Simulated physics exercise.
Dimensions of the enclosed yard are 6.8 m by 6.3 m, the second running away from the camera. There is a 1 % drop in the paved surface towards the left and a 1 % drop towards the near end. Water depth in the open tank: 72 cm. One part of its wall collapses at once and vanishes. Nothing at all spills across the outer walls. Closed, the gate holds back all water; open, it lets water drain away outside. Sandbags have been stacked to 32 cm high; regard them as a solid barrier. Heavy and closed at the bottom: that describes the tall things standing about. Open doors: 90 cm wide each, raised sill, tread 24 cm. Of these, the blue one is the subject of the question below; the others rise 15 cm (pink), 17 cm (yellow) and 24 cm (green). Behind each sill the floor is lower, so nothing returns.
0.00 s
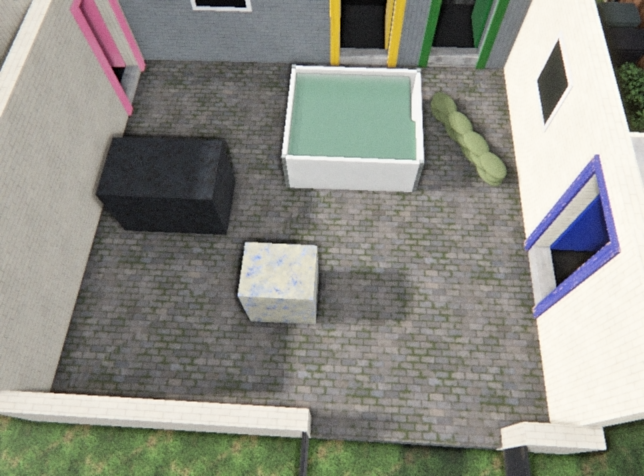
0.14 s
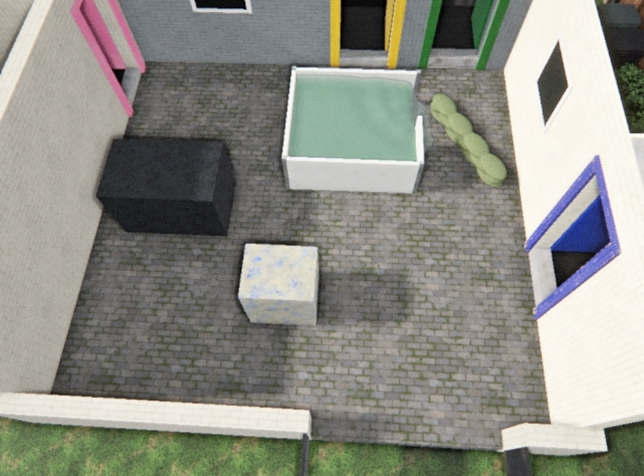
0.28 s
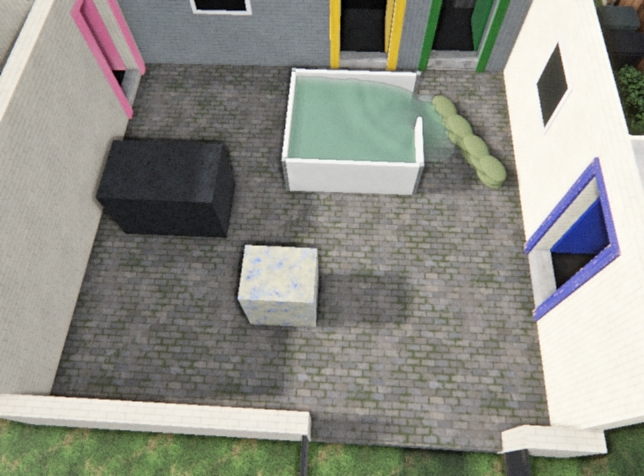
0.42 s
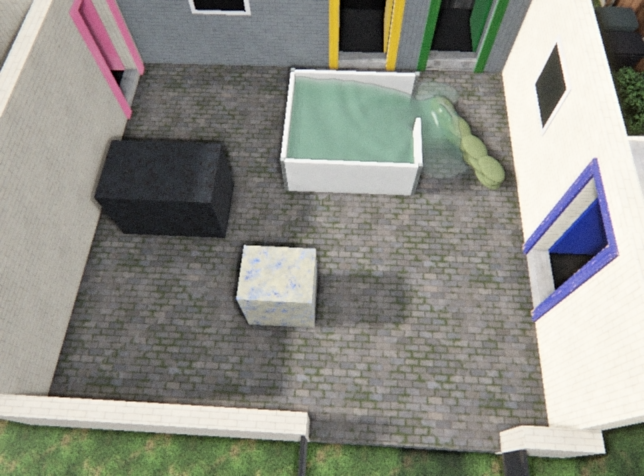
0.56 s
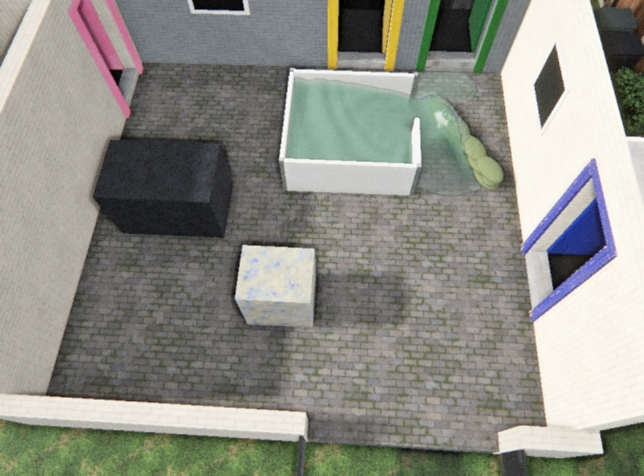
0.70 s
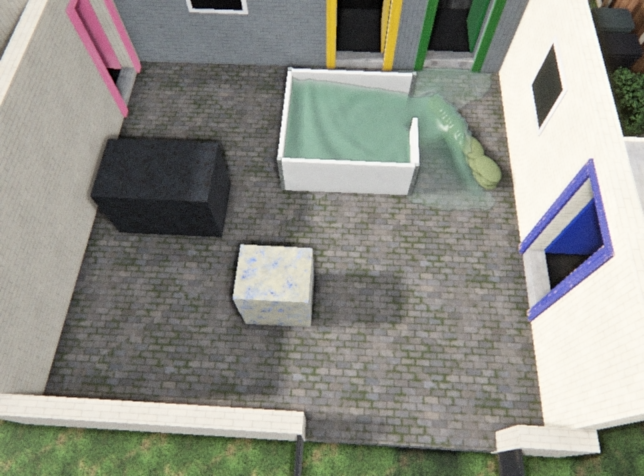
In this clip, part of the right wall of a white tank in a paved yard vanishes, and greenish water pours through the gap, surges over the green sandbags and spreads across the paving to the green door.
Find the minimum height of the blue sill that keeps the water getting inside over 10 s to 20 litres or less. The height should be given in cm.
Roughly 6 cm.
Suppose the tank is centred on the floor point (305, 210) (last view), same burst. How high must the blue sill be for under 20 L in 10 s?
A height near 15 cm.
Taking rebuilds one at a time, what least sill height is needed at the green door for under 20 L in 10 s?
The green one would have to be about 23 cm high.
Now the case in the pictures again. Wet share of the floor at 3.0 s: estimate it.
Near 40 per cent of the open floor.
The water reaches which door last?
Final door: Pink.
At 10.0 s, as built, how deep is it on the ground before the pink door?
Depth: Near 5.0 cm.
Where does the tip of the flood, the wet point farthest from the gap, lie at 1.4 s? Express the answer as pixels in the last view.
In the last picture, around (522, 314).
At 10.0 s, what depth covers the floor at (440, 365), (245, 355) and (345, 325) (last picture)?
Around 4 cm, 1 cm and 1 cm.
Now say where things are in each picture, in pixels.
The first picture shows still water, 72 cm deep, in the open tank at (354, 115); the blue door at (559, 251) is dry.
In the second picture, the gap is at (412, 117), the front 0.3 m out at (429, 143); the back of the open tank holds 72 cm.
In the third picture, the front is at (453, 148), 0.7 m from the gap at (412, 120); 0.6 m2 of floor is wet, 72 cm left at the back.
In the fourth picture, the front is at (464, 167), 1.0 m from the gap at (411, 121); 1.2 m2 of floor is wet, 72 cm left at the back.
In the fifth picture, the gap is at (409, 121), the front 1.3 m out at (466, 78); the back of the open tank holds 70 cm.
In the sixth picture, the gap is at (408, 120), the front 1.7 m out at (486, 74); the back of the open tank holds 63 cm; the blue door at (554, 255), 3.3 m from the gap, is still 1.4 m from the nearest water.
After 1.4 s water covers 20 % of the floor, deepest (52 cm) near (427, 123); 8 cm at the blue door, 0 litres in over its 23 cm sill.
After 3.0 s water covers 40 % of the floor, deepest (33 cm) near (427, 123); 9 cm at the blue door, 0 litres in over its 23 cm sill.
After 10.0 s water covers 65 % of the floor, deepest (12 cm) near (416, 123); 4 cm at the blue door, 0 litres in over its 23 cm sill.
At the blue door as built, the water arrived by 1.2 s and peaked near 11 cm at 2.4 s.
With a sill of 5 cm, 29 litres would have come in within the 10 s; with 7 cm, 11 litres. So under 20 litres takes about 6 cm.
